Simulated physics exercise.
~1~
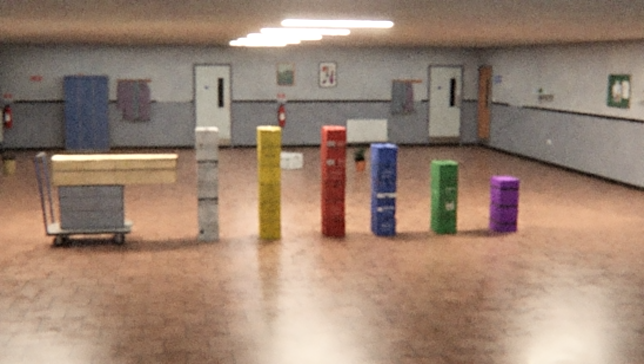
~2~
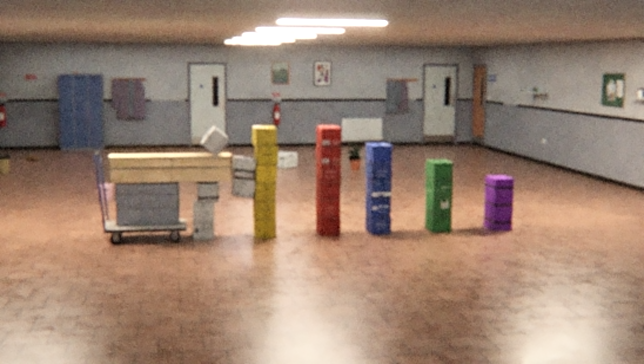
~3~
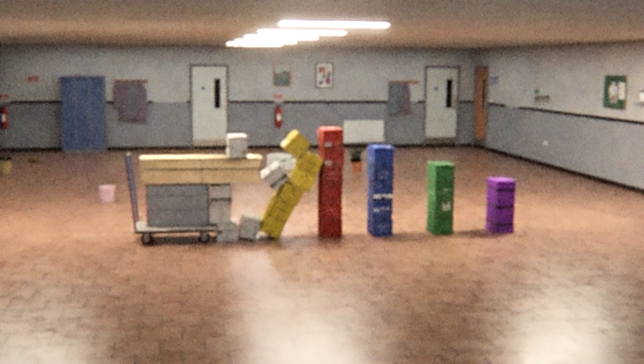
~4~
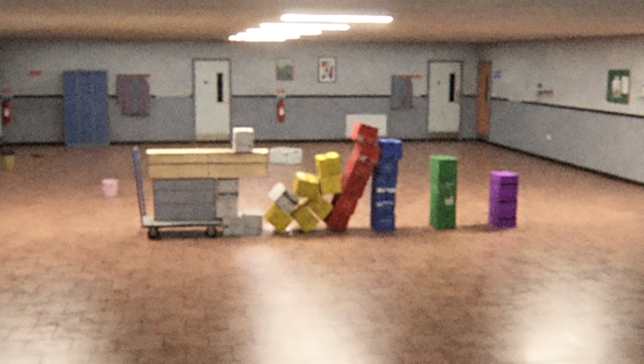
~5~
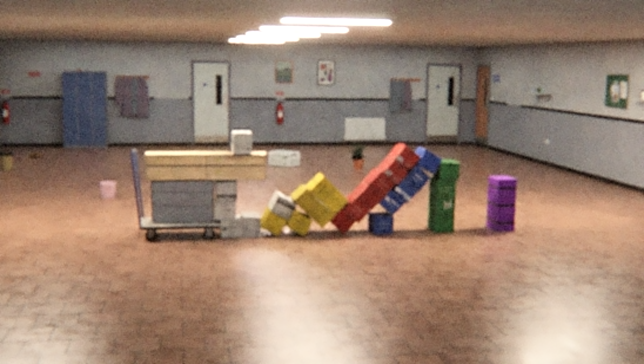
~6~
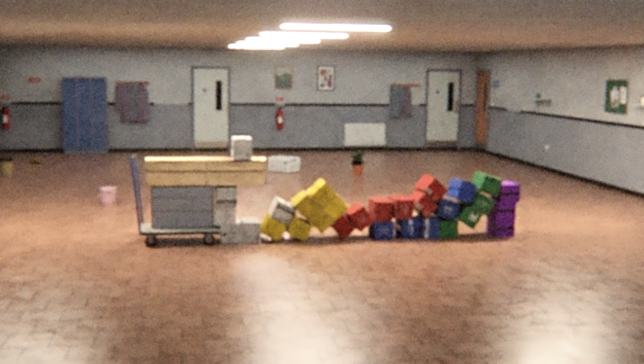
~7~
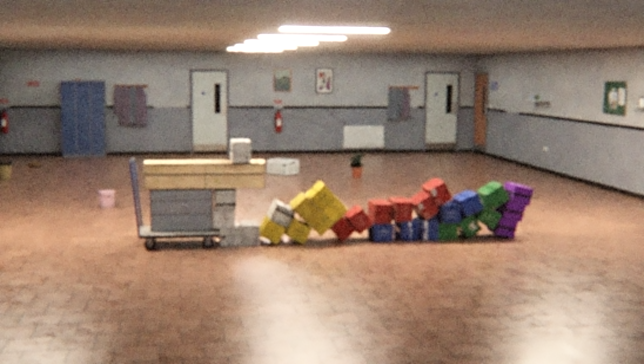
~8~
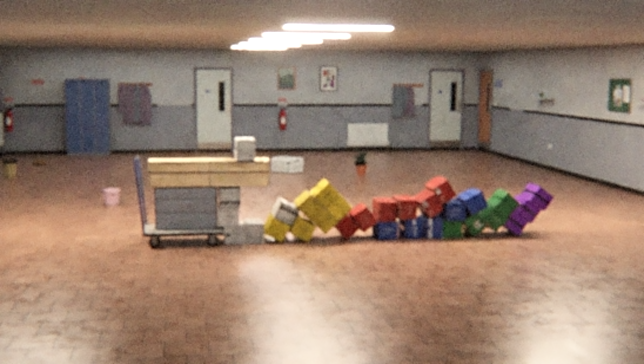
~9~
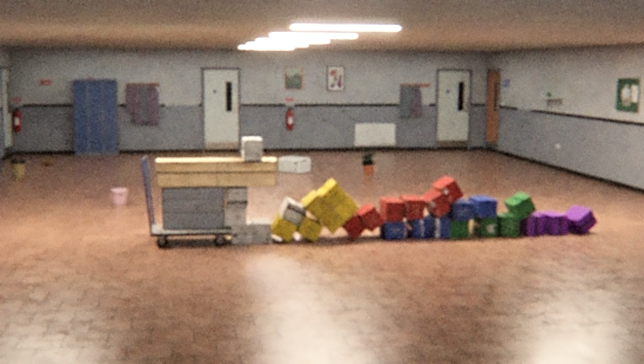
A trolley loaded with grey boxes and a long pale case rolls right across the brown floor of a wide hall, seen from the front by a slightly swaying camera. Ahead stand single columns of cartons, pale, yellow, red, blue, green and purple, mostly stepping down in height. The case strikes the pale column, which breaks up and knocks over the yellow one as the trolley stops. Yellow topples into red, red leans onto blue, and blue drives into green. Green pushes the short purple column, which tips rightward and ends lying along the floor beside the jumbled heap.
